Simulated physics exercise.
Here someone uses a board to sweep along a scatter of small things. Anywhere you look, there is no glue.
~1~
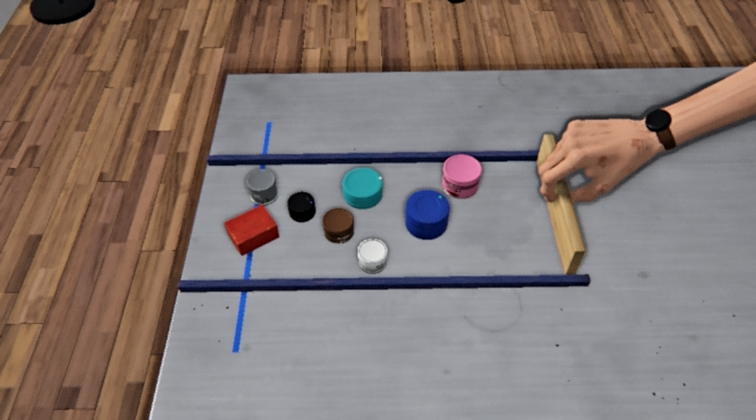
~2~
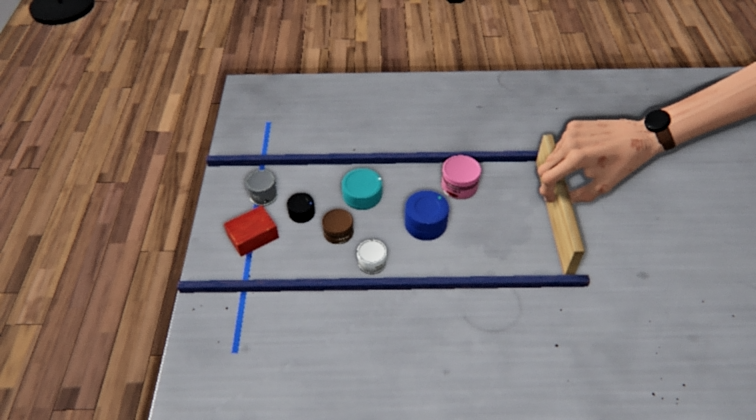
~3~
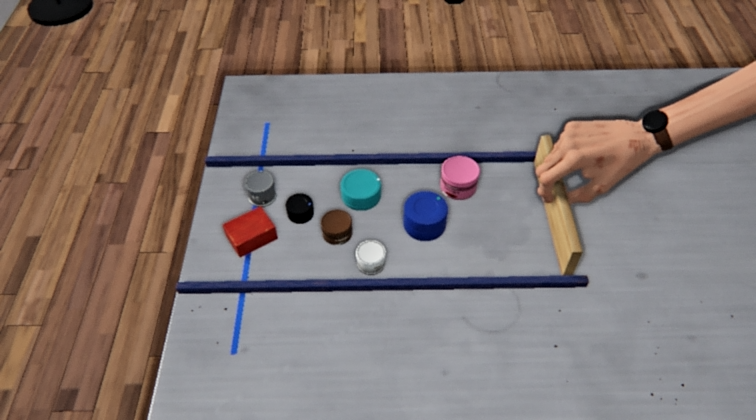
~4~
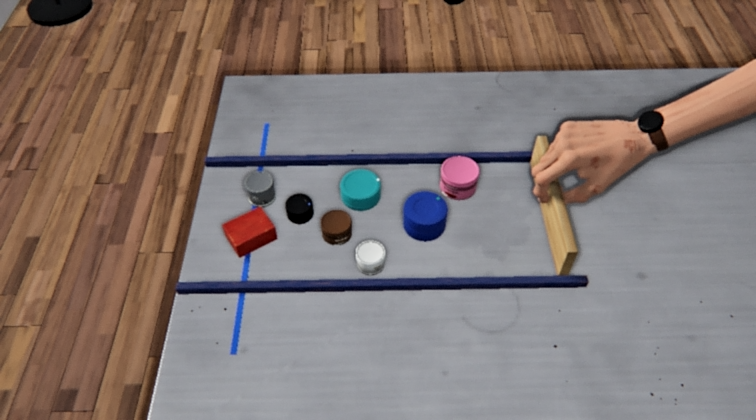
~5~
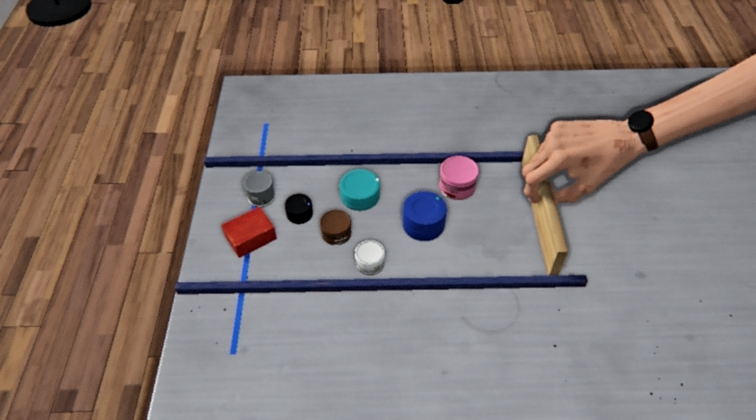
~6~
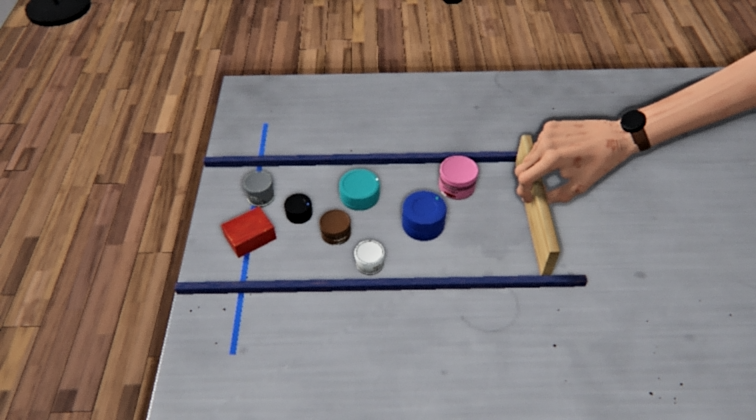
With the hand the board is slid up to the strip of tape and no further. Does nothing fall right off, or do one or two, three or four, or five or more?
One or two fall off.
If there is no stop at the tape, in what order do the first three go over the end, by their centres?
It goes the grey tin, followed by the red block, and then the black lid.
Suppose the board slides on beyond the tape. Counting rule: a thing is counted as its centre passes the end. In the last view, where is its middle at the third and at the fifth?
At (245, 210) for the third, at (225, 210) for the fifth.
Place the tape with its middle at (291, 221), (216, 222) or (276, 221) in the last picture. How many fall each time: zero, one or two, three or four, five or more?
Tape one gives not one, tape two gives more than four, and tape three gives none.
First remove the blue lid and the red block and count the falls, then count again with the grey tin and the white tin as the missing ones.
Result, first then second: 0, 0.
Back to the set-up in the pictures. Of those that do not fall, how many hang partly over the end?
Looks like 2 of them.
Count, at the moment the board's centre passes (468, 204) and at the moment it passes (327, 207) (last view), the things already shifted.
Tally: First 1; then 8.
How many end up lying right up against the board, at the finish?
The count is 3.
Soon after, none off yet; red block at rest near (249, 232); grey tin at rest near (259, 189); black lid at rest near (299, 209).
Then, none off yet; red block moving near (243, 235); grey tin at rest near (258, 189); black lid moved about its own width near (273, 218).
By the end, the number that fall off is one or two; fallen, grey tin and red block.
